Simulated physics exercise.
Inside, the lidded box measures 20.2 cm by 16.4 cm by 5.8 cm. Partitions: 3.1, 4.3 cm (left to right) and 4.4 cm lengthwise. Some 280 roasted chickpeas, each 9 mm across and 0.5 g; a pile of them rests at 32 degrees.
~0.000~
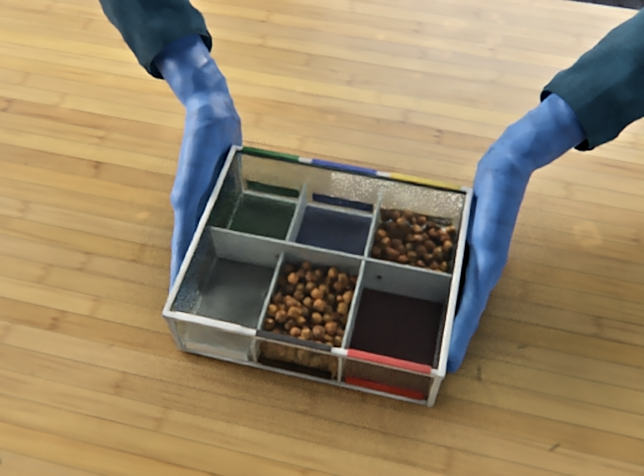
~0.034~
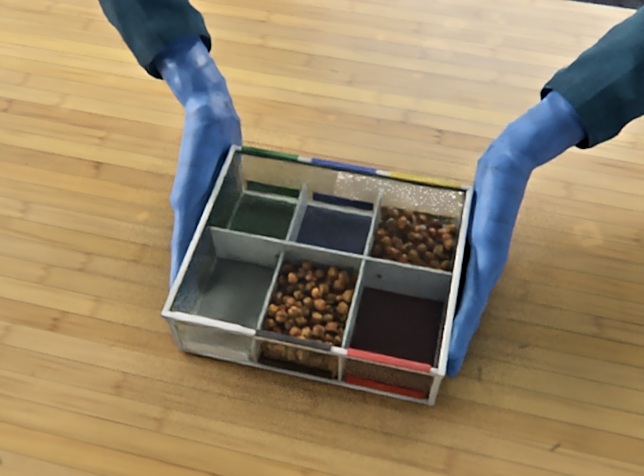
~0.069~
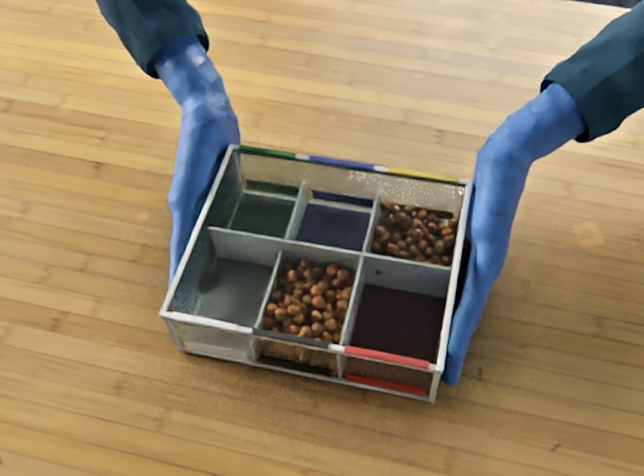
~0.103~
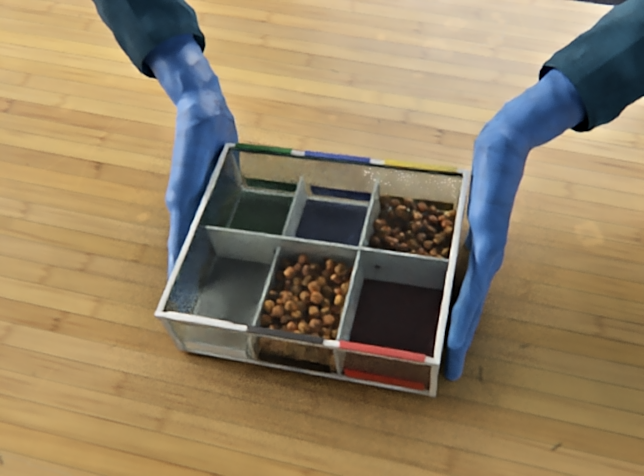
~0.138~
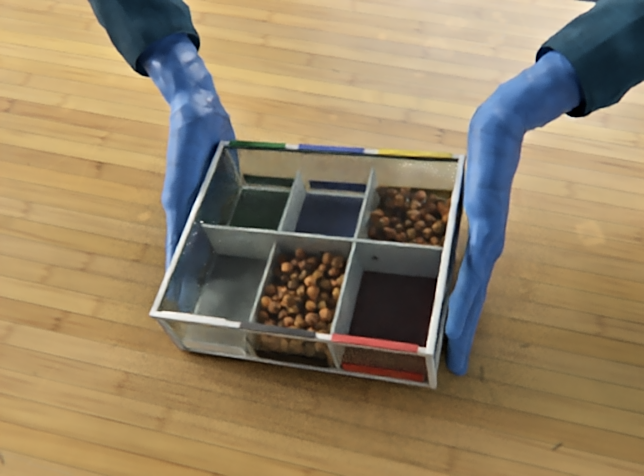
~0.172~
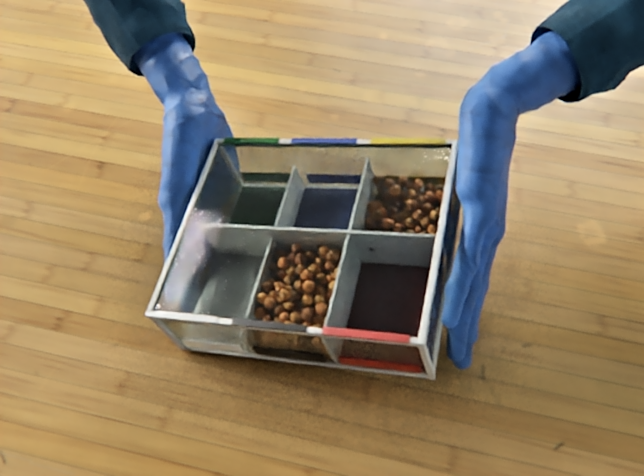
Two blue-gloved hands slightly tilt a divided clear box holding small brown balls toward the left front.
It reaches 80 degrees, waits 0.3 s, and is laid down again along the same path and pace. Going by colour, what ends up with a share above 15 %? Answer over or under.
Red under, blue under, green under, yellow over, white over, black over.
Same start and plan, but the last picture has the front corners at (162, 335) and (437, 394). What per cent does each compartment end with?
Red 10, blue 0, green 0, yellow 30, white 5, black 60.
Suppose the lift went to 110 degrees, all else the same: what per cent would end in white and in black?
Then: White 55; black 5.
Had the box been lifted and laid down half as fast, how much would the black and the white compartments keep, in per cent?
In that case black 40, white 25.
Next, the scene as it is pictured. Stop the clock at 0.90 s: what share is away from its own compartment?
About 30 per cent.
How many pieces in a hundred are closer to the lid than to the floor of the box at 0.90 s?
Some 30 per cent.
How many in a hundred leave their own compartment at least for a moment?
Some 35 per cent.
Then, at 0.90 s, tilt 80 degrees; yellow 35 %, white 25 %, black 40 %.
After 1.38 s, tilt 44 degrees; green 5 %, yellow 30 %, white 30 %, black 35 %.
Then, at 1.94 s, tilt 0 degrees; green 5 %, yellow 30 %, white 30 %, black 35 %.
At rest (2.5 s), red 0 %, blue 0 %, green 5 %, yellow 30 %, white 30 %, black 35 %.
